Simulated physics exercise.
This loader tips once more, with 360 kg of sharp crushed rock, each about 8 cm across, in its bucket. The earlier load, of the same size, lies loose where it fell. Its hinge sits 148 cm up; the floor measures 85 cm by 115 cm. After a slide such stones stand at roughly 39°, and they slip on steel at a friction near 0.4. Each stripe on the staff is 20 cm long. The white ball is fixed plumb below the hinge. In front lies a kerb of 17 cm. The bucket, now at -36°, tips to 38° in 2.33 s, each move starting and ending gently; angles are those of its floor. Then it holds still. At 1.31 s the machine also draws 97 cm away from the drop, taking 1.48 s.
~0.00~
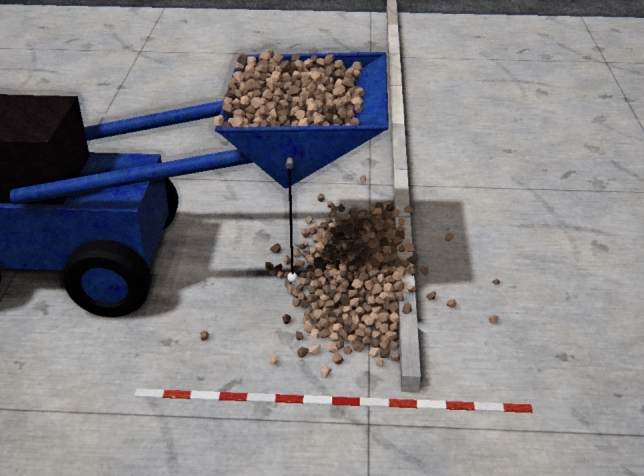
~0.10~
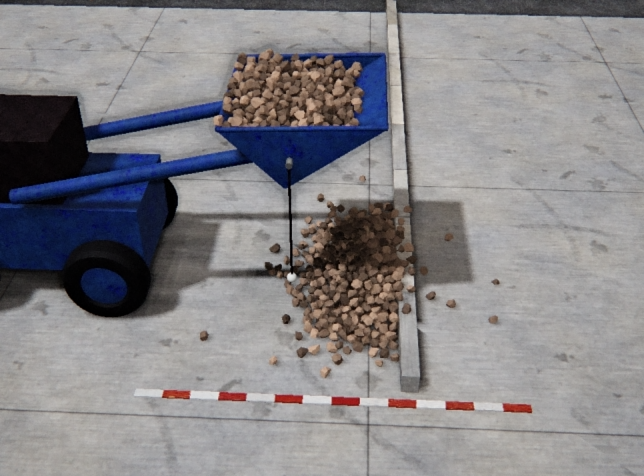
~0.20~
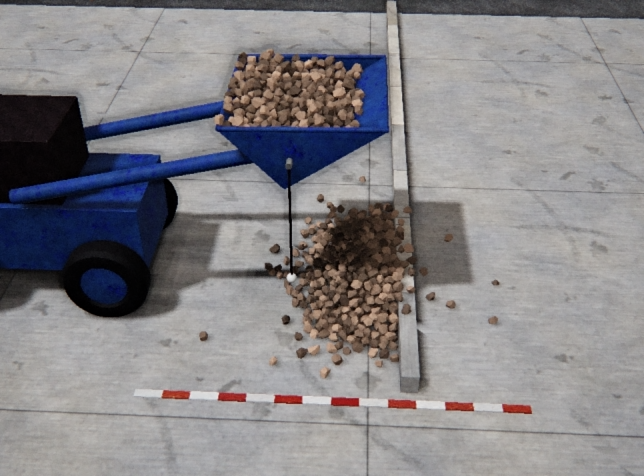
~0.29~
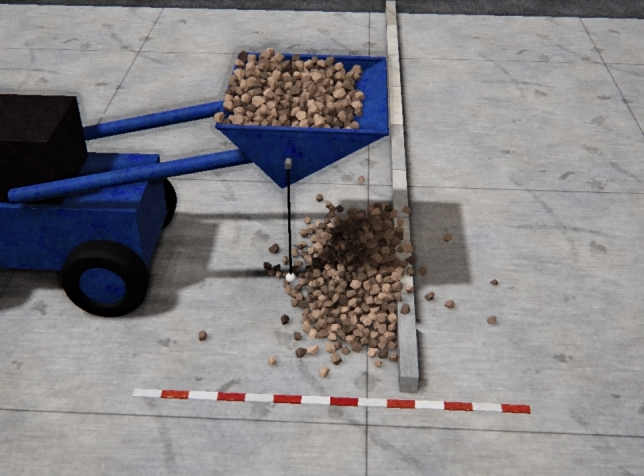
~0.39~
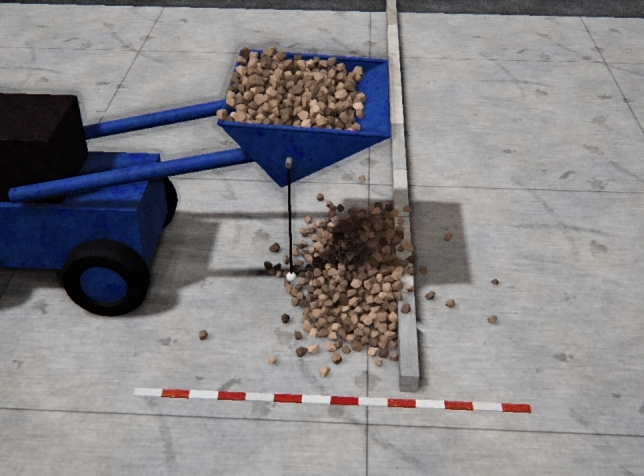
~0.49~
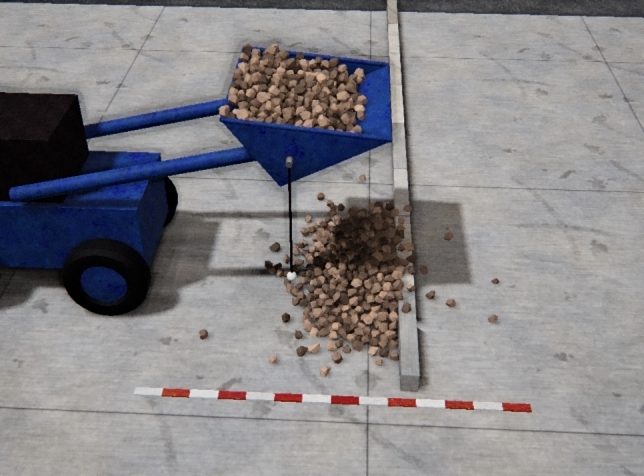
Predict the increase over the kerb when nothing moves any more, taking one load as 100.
About 2 per cent.
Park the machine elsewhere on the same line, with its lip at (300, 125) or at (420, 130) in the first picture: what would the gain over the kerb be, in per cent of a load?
Near 0 per cent from the first place, 10 from the second.
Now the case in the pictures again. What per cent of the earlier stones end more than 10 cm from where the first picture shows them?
Roughly 5 per cent of them.
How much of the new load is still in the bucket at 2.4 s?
Roughly 10 per cent is still inside.
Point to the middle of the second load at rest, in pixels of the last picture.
Their middle is at about (308, 257).
After 1.8 s the floor is at 27°; in per cent of one load, 90 in the bucket, 110 on this side of the kerb, 1 over the kerb; the foremost stones are at (444, 270).
After 2.4 s the floor is at 38°; in per cent of one load, 8 in the bucket, 190 on this side of the kerb, 3 over the kerb; the foremost stones are at (453, 280).
After 3.2 s the floor is at 38°; in per cent of one load, 0 in the bucket, 197 on this side of the kerb, 3 over the kerb; the foremost stones are at (464, 277).
After 5.9 s the floor is at 38°; in per cent of one load, 0 in the bucket, 197 on this side of the kerb, 3 over the kerb; the foremost stones are at (464, 277). Net gain over the kerb, 2.
